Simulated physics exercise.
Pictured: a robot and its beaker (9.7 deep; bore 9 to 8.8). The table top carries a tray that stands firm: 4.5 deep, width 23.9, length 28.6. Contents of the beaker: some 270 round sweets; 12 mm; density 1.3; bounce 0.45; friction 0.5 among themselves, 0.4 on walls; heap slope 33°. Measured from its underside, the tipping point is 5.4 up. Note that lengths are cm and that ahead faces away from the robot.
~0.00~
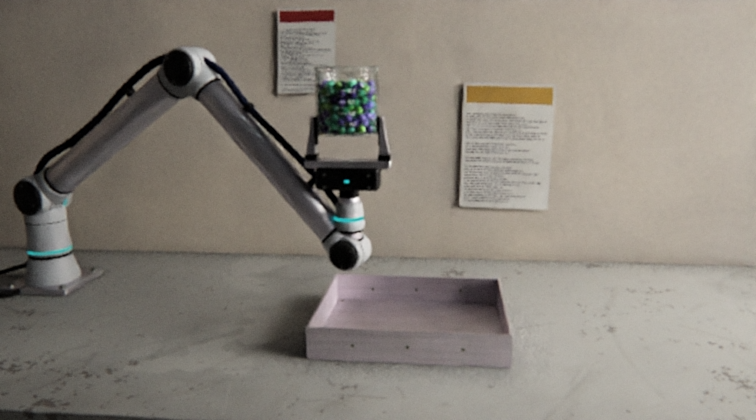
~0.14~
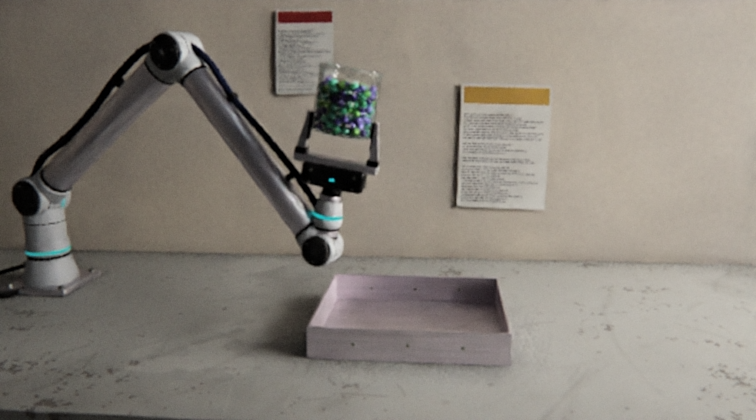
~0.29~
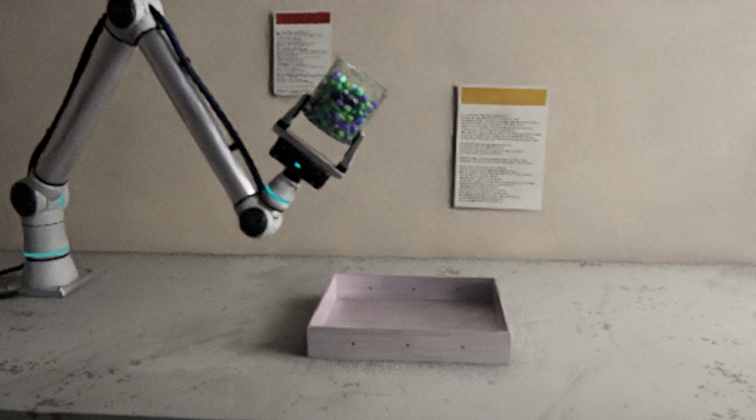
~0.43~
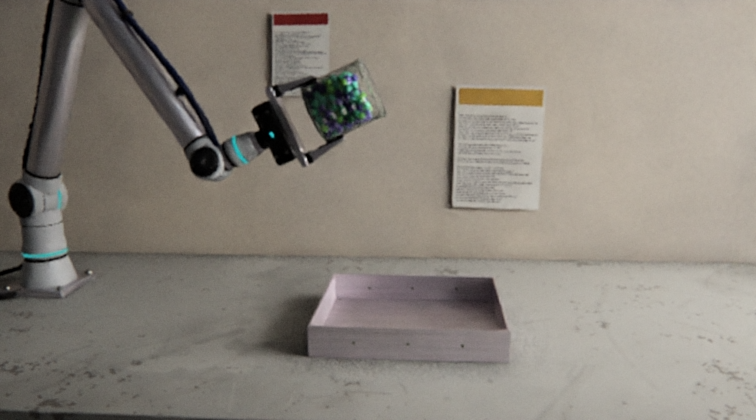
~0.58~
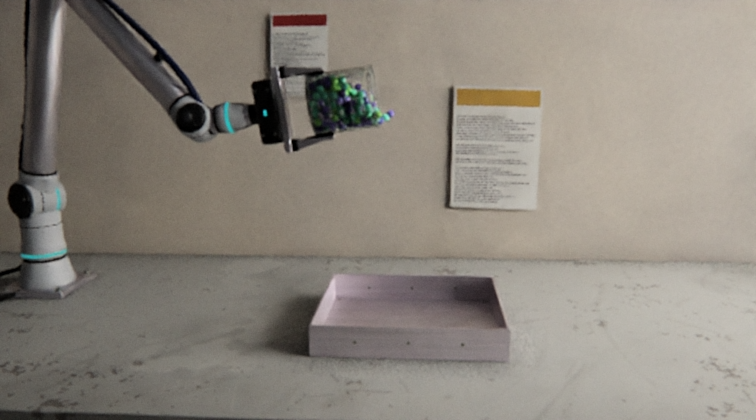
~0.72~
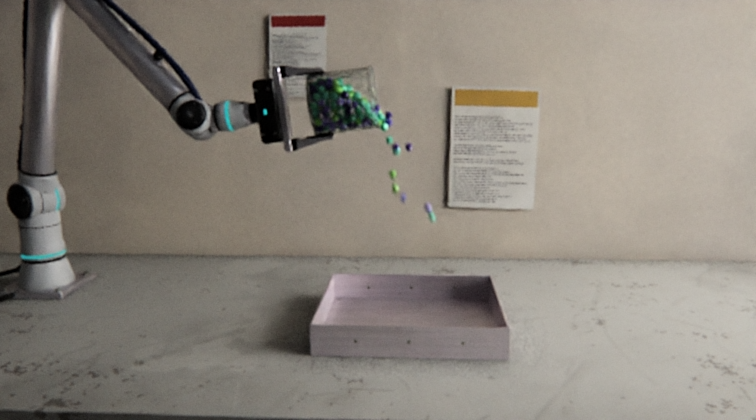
A robot arm raised a clear beaker of small green, blue and purple sweets and tilted it over to the right until it lay nearly sideways, and a few sweets tumbled out above the tray.
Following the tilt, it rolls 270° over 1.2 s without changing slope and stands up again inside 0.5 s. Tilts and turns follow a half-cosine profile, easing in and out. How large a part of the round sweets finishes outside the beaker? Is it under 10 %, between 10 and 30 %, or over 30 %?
Over 30 %.
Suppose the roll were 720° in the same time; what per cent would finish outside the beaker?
Around 45 %.
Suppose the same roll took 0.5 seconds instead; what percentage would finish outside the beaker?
It would then come to about 25 per cent.
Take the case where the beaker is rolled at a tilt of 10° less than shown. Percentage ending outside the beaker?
15 percent or so.
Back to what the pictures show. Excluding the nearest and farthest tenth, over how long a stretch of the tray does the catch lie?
About 18 centimetres.
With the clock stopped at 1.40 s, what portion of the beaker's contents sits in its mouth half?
40 %.
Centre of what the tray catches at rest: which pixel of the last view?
Around (437, 318).
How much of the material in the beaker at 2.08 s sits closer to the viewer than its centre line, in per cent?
About 35 percent, I'd say.
By 1.40 s, tipped 83°, highest piece 40 above the table; 211 in the beaker, 38 in the tray, 17 in flight or on a rim.
By 2.08 s, tipped 64°, highest piece 38 above the table; 157 in the beaker, 101 in the tray, 8 in flight or on a rim.
By 2.62 s, upright, highest piece 39 above the table; 157 in the beaker, 109 in the tray.
By 3.32 s, upright, highest piece 39 above the table; 157 in the beaker, 109 in the tray.
Final count, 157 in the beaker, 109 in the tray. That is 41 % outside the beaker.
